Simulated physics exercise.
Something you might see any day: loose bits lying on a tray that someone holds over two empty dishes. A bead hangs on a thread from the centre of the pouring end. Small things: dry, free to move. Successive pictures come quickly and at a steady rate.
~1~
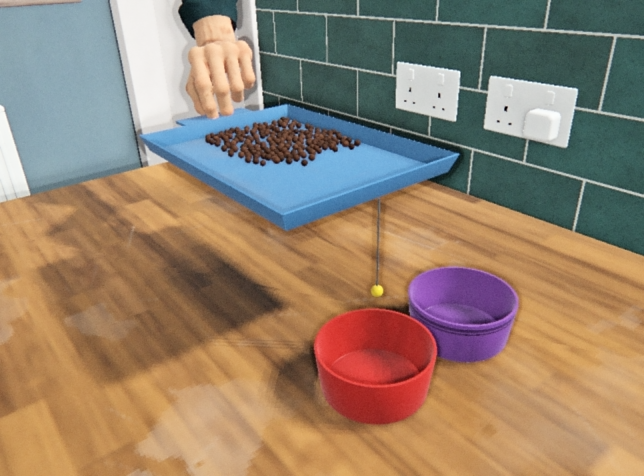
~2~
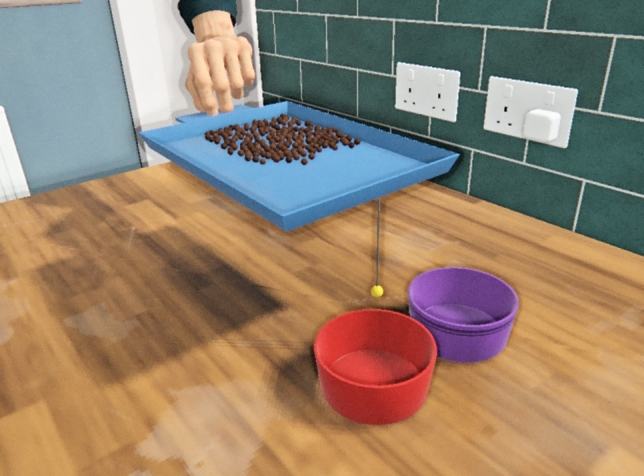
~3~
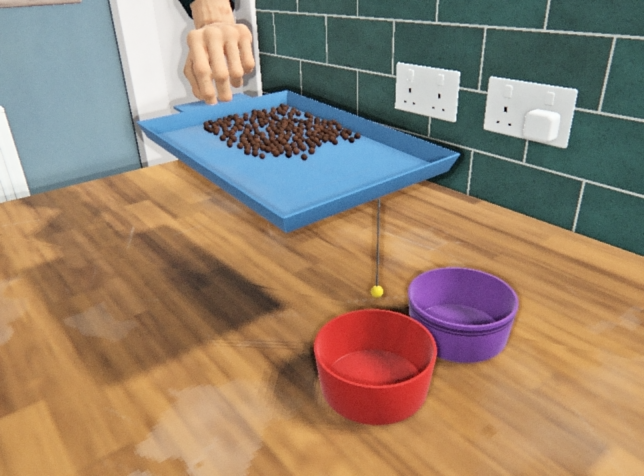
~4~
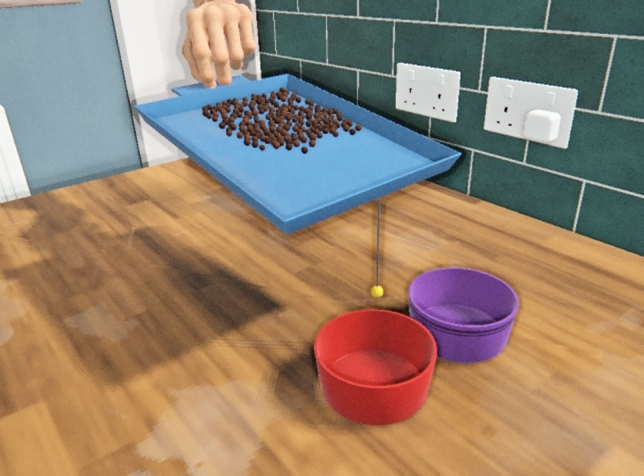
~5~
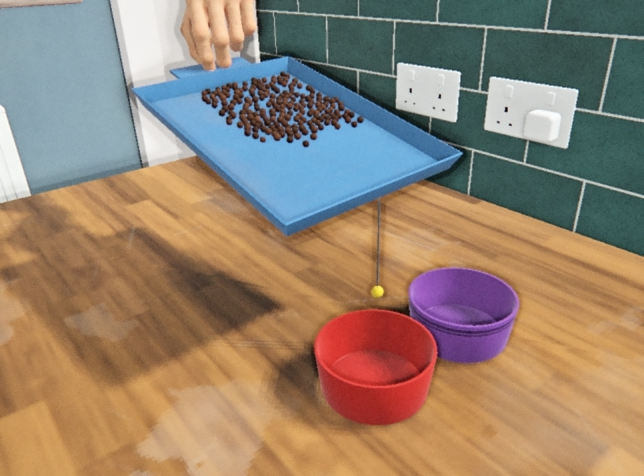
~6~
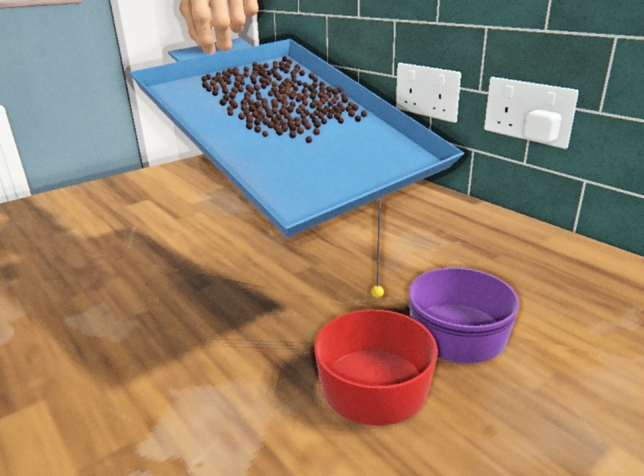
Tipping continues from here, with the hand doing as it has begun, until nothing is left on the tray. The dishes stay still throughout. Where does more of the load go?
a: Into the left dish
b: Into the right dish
(a) Into the left dish.
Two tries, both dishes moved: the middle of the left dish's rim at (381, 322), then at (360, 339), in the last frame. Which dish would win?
Note: Try one - the dish on the left side; try two - the dish on the left side.
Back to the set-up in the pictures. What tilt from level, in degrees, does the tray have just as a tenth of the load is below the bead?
Approx. reading: About 55°.
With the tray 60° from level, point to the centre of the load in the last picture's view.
Centre estimate: (352, 245).
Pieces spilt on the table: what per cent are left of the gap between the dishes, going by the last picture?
Left fraction: Around 80 per cent.
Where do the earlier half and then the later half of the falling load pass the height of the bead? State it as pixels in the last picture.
The leading part at (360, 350), the rest of it at (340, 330).
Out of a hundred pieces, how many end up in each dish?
Left dish: 50 %, right dish: 0 %.
Soon after the last picture, tray tipped steeply; about half on the tray; a small part in the left dish; a stray few in the right dish; a small part outside both; about a quarter in the air.
A little later, tray tipped right over; a stray few on the tray; about a third in the left dish; a stray few in the right dish; about a third outside both; about a quarter in the air.
Later still, tray tipped past a quarter turn; about half in the left dish; a stray few in the right dish; about half outside both.
At rest, tray tipped past a quarter turn; about half in the left dish; a stray few in the right dish; about half outside both.
